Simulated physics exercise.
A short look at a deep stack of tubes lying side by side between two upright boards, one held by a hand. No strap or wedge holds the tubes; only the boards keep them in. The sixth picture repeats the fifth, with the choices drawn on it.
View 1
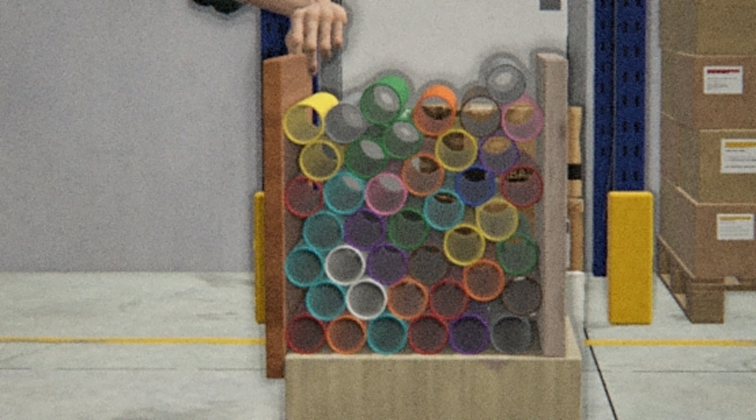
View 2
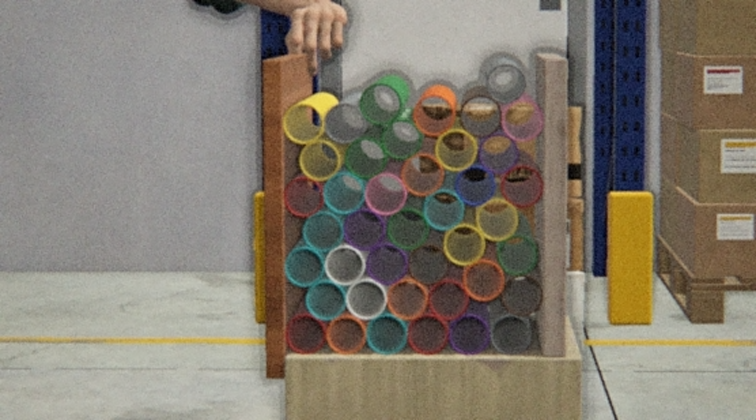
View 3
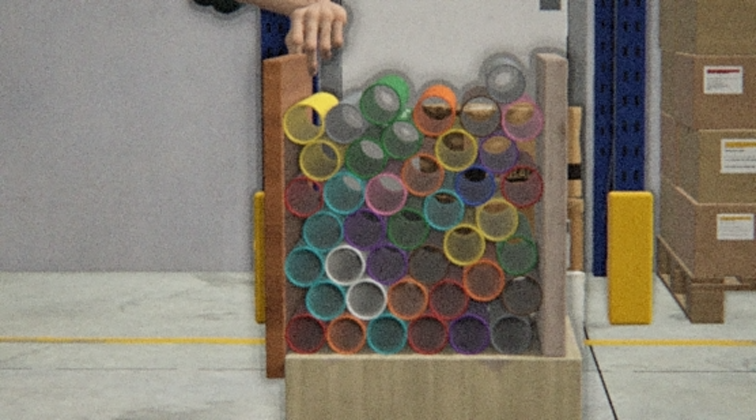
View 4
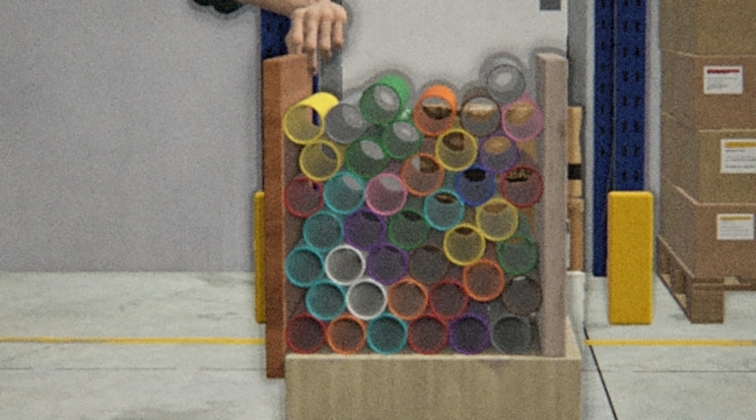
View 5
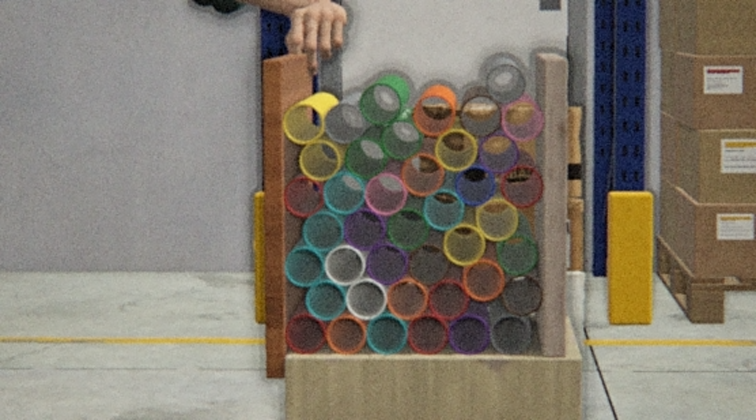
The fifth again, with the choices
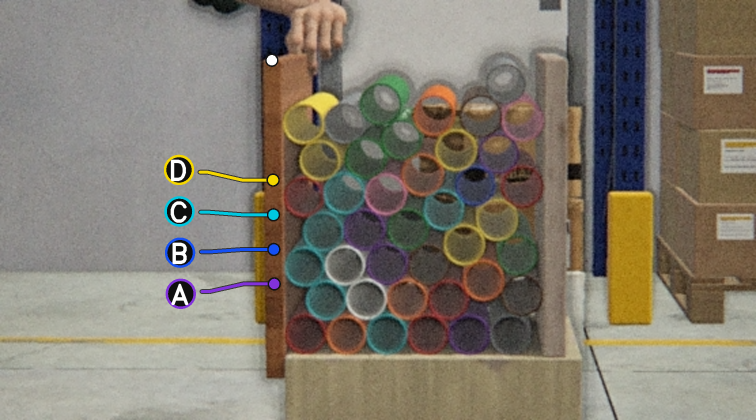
Colourful tubes lying stacked between two upright boards on a wooden base, staying still while a hand holds the left board.
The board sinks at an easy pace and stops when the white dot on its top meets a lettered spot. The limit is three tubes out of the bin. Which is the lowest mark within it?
No lower than C.
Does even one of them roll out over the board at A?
Yes, at A.
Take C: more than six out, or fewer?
It loses fewer than six.
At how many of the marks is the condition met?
Two of them.
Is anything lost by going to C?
Yes, at C.
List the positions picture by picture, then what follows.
In the first picture, a grey tube (510, 335); an orange tube (407, 300); a yellow tube (464, 245).
In the second picture, a yellow tube (464, 245); a turquoise tube (323, 232).
In the third picture, a turquoise tube (344, 193); a green tube (365, 159).
In the fourth picture, an orange tube (434, 115); a grey tube (506, 84).
In the fifth picture, side board (291, 204); a red tube (306, 335); a grey tube (510, 335).
On the marked copy, A at (275, 284); B at (274, 250); C at (274, 214); D at (273, 180); the white dot at (272, 60).
Taking C. A third of the way, top of the board (283, 130).
Two thirds of the way, top of the board (284, 209).
When it is over, top of the board (284, 214), one out over the board.
As for the rest, A more than three out over the board; B more than three out over the board; D none out over the board.
